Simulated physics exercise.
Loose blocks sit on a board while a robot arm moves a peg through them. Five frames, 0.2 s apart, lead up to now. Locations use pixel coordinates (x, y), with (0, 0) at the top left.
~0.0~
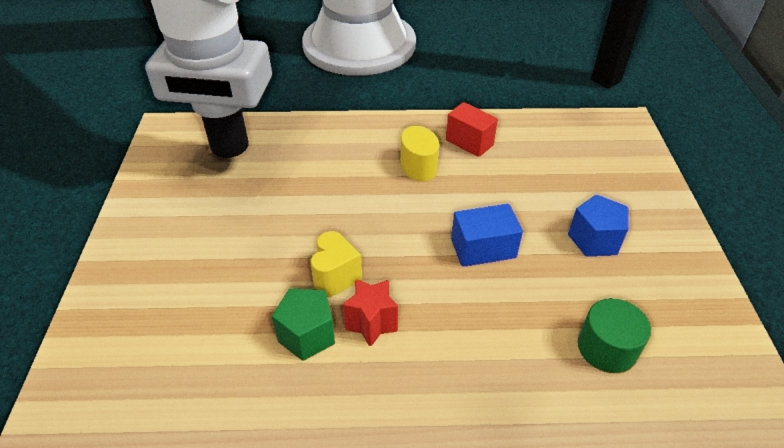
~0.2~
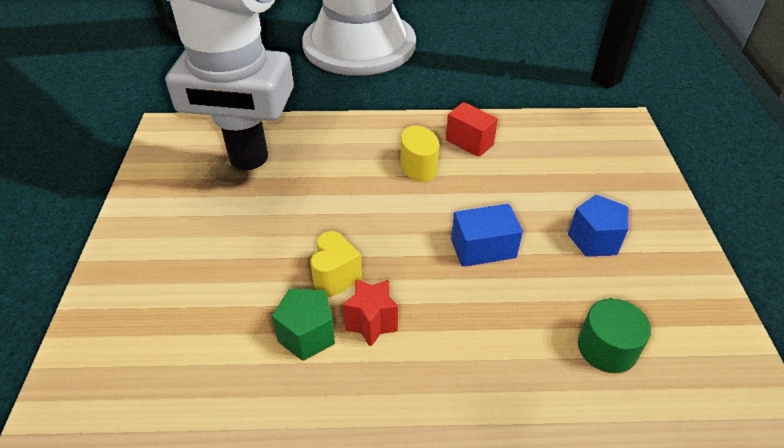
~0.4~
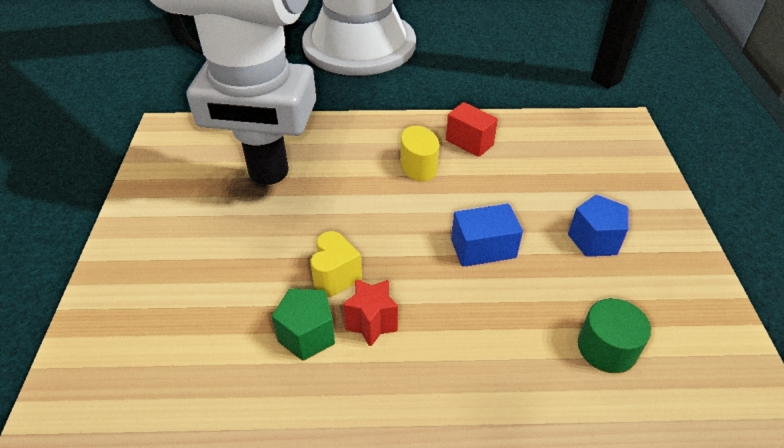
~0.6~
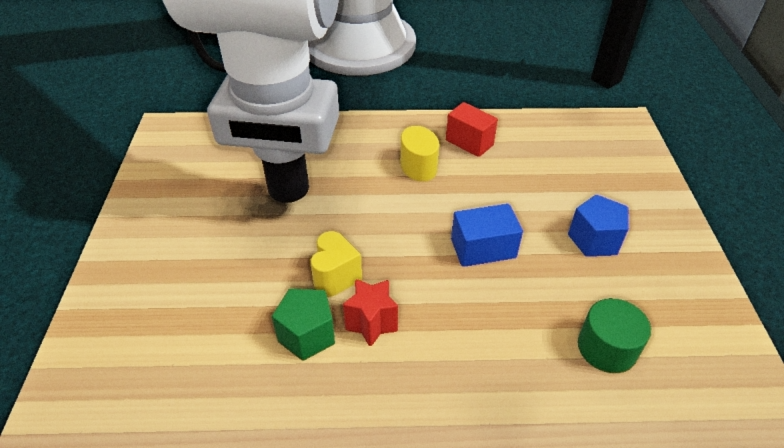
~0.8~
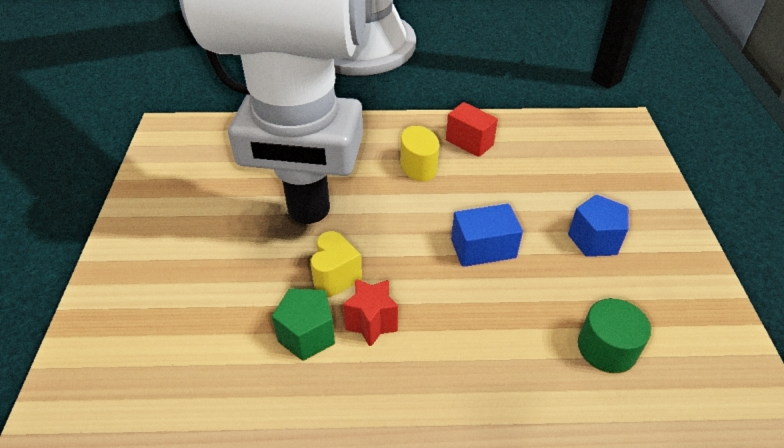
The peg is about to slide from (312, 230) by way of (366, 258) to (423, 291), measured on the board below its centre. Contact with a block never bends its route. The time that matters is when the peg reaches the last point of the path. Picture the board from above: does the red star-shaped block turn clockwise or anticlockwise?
Looking down: Anticlockwise.
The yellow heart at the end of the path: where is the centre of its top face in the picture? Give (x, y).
In the picture, that point is around (350, 269).
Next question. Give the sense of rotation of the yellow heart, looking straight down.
From above, it turns clockwise.
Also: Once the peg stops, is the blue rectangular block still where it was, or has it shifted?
By then it is still where it was.
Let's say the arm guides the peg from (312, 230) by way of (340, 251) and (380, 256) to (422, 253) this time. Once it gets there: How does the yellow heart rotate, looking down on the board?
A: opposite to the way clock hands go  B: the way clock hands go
B
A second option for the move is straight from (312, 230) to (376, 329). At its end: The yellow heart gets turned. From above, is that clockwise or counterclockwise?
Prediction: Clockwise.
What follows on the original path. One third of the way, peg (347, 229); yellow heart (338, 259), turned 20° clockwise.
Two thirds of the way, peg (386, 249); yellow heart (350, 269), turned 85° clockwise; red star-shaped block (367, 304), turned 30° anticlockwise.
At the end, peg (425, 272); yellow heart (350, 269), turned 85° clockwise; red star-shaped block (367, 304), turned 30° anticlockwise; blue rectangular block unmoved.
